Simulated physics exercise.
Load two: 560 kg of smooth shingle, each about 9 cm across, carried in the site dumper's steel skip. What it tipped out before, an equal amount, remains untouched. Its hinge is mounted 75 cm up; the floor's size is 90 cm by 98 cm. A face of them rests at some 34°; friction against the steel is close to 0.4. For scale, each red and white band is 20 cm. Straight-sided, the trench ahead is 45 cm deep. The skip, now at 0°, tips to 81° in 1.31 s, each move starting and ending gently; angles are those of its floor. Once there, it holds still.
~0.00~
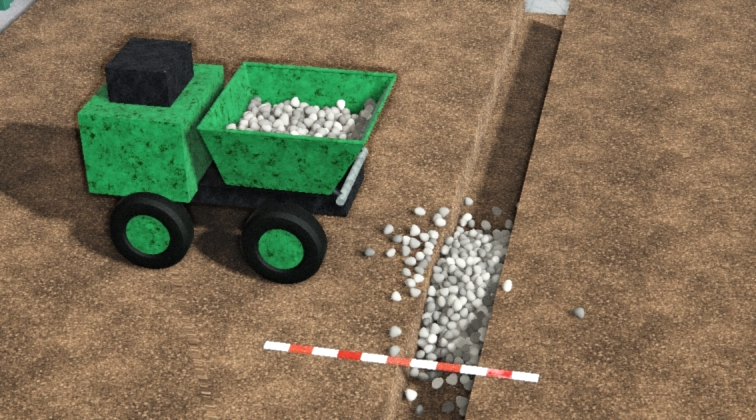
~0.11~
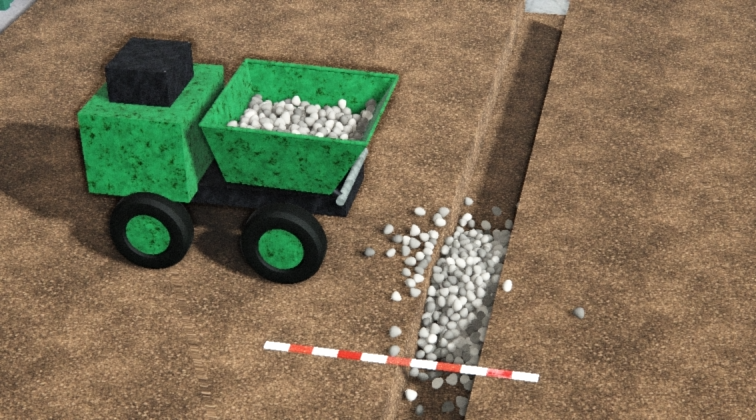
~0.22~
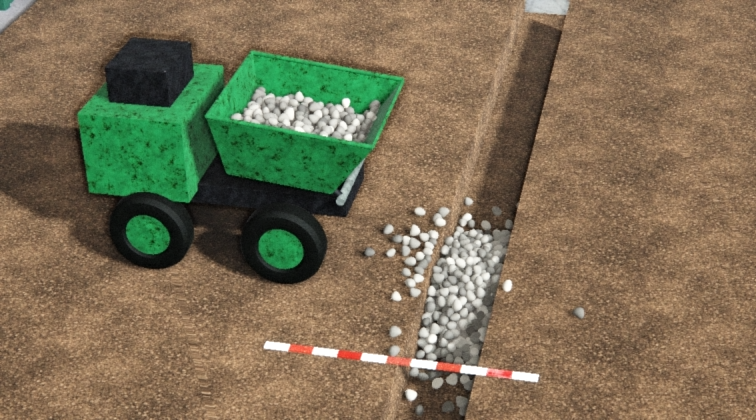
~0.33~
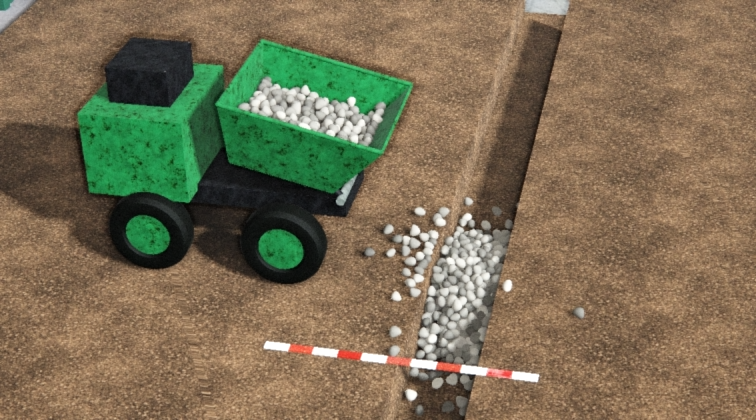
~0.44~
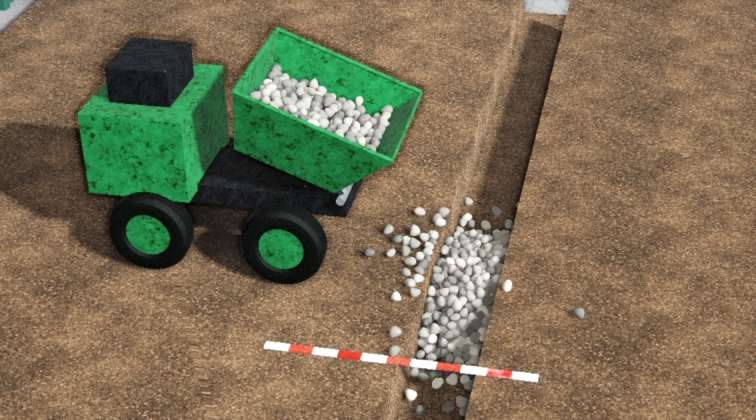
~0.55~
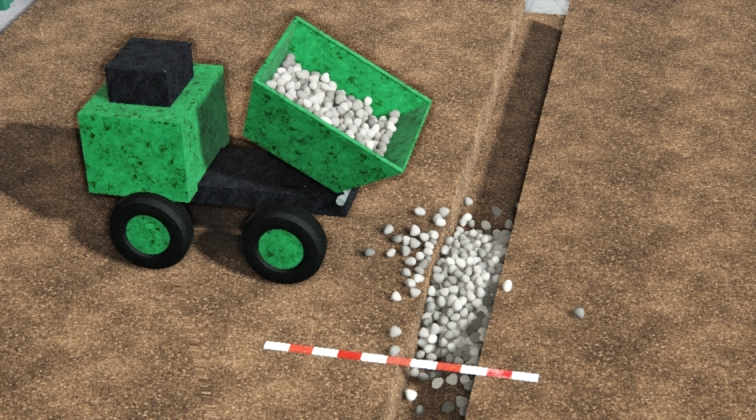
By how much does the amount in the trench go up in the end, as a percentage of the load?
About 62 per cent.
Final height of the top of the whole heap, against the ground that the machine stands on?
It sits around 20 centimetres higher than that ground.
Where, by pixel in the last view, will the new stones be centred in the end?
Roughly pixel (492, 261) in the last view.
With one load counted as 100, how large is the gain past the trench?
Roughly 40 percent of a load.
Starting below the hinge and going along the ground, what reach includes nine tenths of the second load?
Roughly 190 cm ahead of it.
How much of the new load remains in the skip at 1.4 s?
Close to 70 in a hundred is still held.
After 1.0 s the floor is at 68°; in per cent of one load, 100 in the skip, 5 short of the trench, 94 in the trench; the foremost stones are at (512, 279).
After 1.4 s the floor is at 81°; in per cent of one load, 72 in the skip, 5 short of the trench, 122 in the trench, 1 past the trench; the foremost stones are at (514, 258).
After 1.8 s the floor is at 81°; in per cent of one load, 28 in the skip, 5 short of the trench, 140 in the trench, 27 past the trench; the foremost stones are at (601, 267).
After 4.6 s the floor is at 81°; in per cent of one load, 0 in the skip, 5 short of the trench, 157 in the trench, 38 past the trench; the foremost stones are past the picture's edge. Net gain in the trench, 62.
